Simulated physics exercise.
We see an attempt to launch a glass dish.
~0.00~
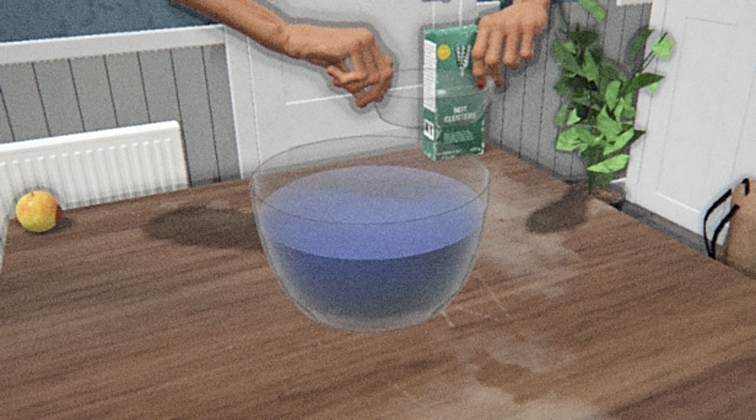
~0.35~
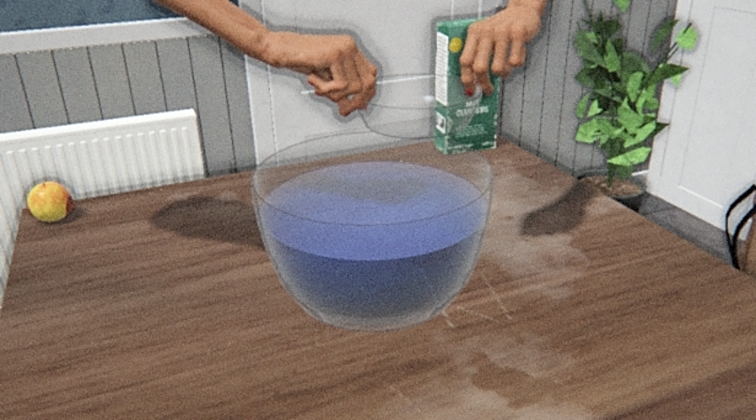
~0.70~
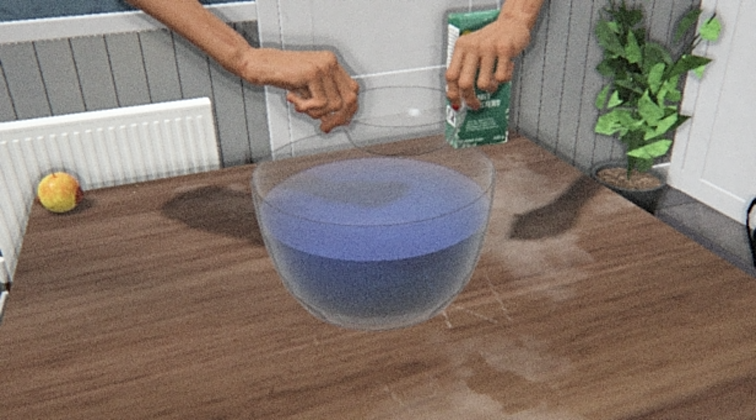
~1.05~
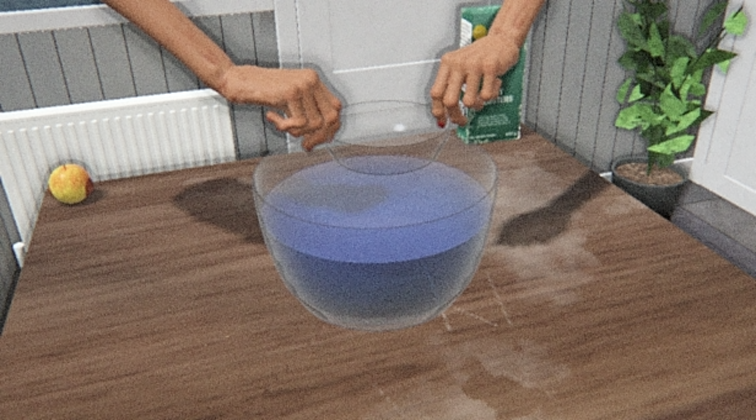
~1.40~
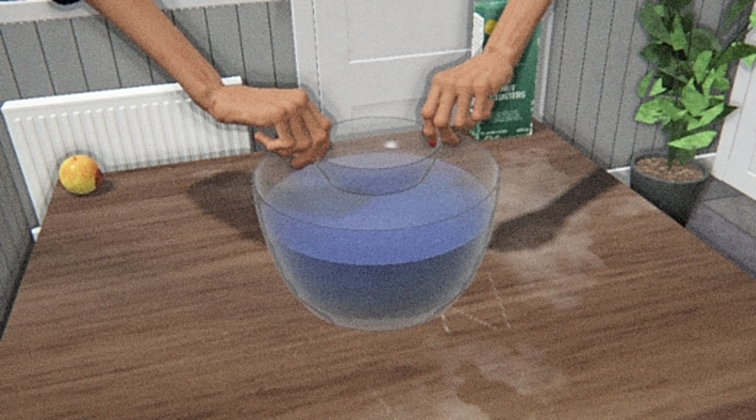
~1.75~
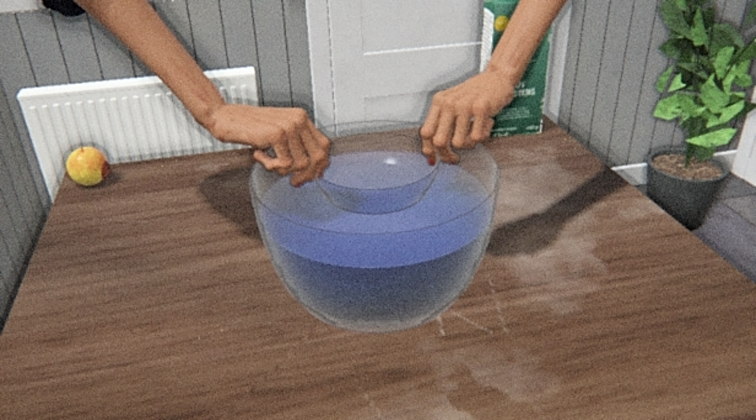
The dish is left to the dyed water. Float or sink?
It stays afloat.
After 2.2 s, the dish dips into the dyed water.
After 2.8 s, it bobs and steadies.
After 5.0 s, the dish floats with about half of its side showing.
